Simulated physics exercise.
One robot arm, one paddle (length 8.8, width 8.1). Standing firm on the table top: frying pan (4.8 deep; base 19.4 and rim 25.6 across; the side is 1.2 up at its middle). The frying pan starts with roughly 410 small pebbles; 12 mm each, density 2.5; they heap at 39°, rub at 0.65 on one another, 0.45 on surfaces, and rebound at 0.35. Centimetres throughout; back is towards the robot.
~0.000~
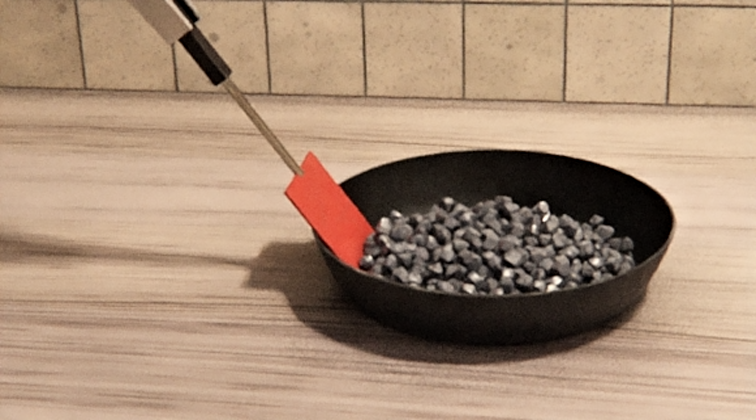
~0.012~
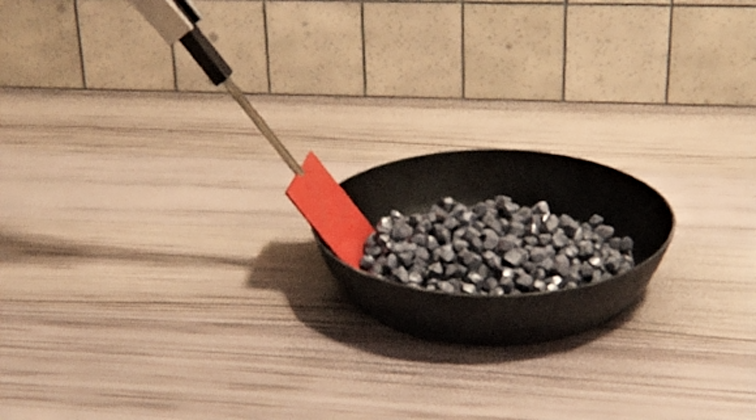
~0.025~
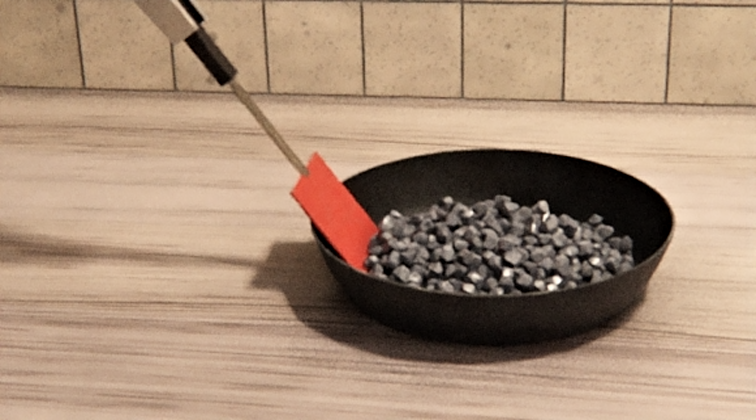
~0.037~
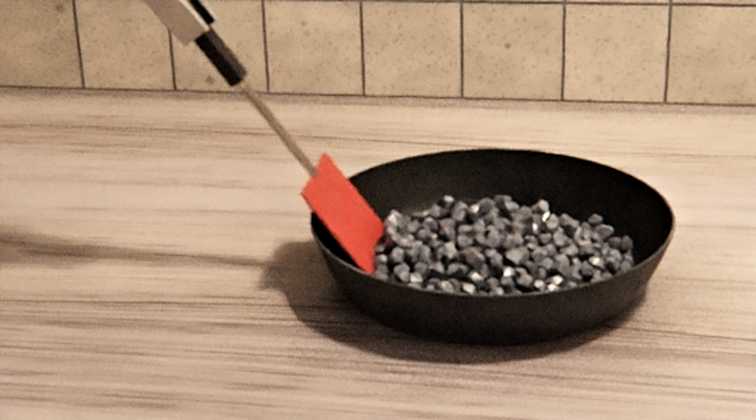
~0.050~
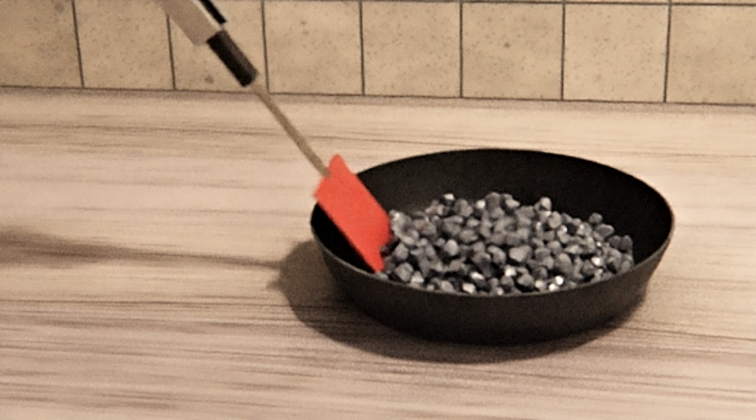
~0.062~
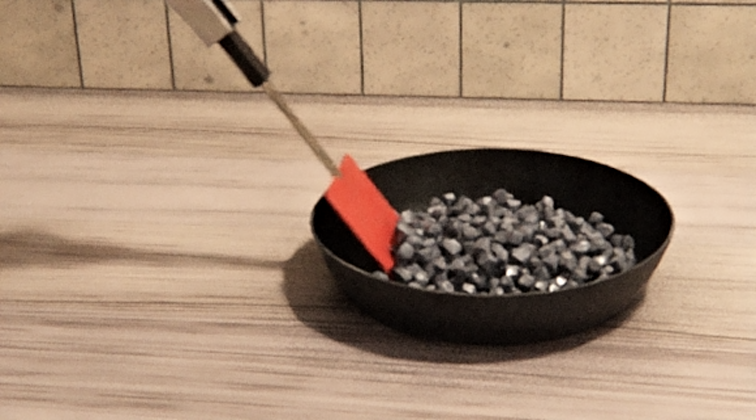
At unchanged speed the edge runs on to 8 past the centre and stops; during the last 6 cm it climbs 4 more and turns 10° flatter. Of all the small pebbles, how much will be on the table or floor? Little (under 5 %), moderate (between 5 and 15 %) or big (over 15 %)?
Answer: Moderate; between 5 and 15 % of the small pebbles finish on the table or floor.
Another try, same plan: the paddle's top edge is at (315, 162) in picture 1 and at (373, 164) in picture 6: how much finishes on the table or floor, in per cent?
Some 20 per cent.
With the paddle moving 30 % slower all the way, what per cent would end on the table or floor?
Then about 5 per cent.
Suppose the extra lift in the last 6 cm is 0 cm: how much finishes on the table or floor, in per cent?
About 0 per cent.
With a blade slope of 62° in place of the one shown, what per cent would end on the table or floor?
It would be near 10 per cent.
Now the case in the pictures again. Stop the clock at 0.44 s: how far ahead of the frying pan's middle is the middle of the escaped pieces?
About 16 cm.
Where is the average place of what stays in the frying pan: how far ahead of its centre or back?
Some 5.0 cm ahead.
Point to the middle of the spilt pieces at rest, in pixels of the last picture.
At about (737, 282).
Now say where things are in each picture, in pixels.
The first picture shows paddle top edge at (298, 171), sloping 54°; upper third of the load around (492, 247), from x 365 to 625, top at y 205; 408 in the frying pan.
The second picture shows paddle top edge at (298, 171), sloping 54°; upper third of the load around (492, 247), from x 365 to 625, top at y 205.
The third picture shows paddle top edge at (303, 171), sloping 54°; upper third of the load around (491, 246), from x 365 to 625, top at y 205.
The fourth picture shows paddle top edge at (313, 172), sloping 54°; upper third of the load around (485, 245), from x 370 to 625, top at y 200.
The fifth picture shows paddle top edge at (325, 173), sloping 54°; upper third of the load around (485, 243), from x 370 to 625, top at y 200.
The sixth picture shows paddle top edge at (336, 173), sloping 54°; upper third of the load around (490, 242), from x 370 to 630, top at y 195; 408 in the frying pan.
After 0.13 s, sloping 54°, highest piece 5 above the table; 408 in the frying pan.
After 0.21 s, sloping 51°, highest piece 6 above the table; 408 in the frying pan.
After 0.44 s, sloping 44°, highest piece 7 above the table; 374 in the frying pan, 30 on the table or floor, 4 on the blade or in flight.
After 1.49 s, sloping 44°, highest piece 6 above the table; 372 in the frying pan, 36 on the table or floor.
At rest, 372 in the frying pan, 36 on the table or floor. That is 9 % on the table or floor.
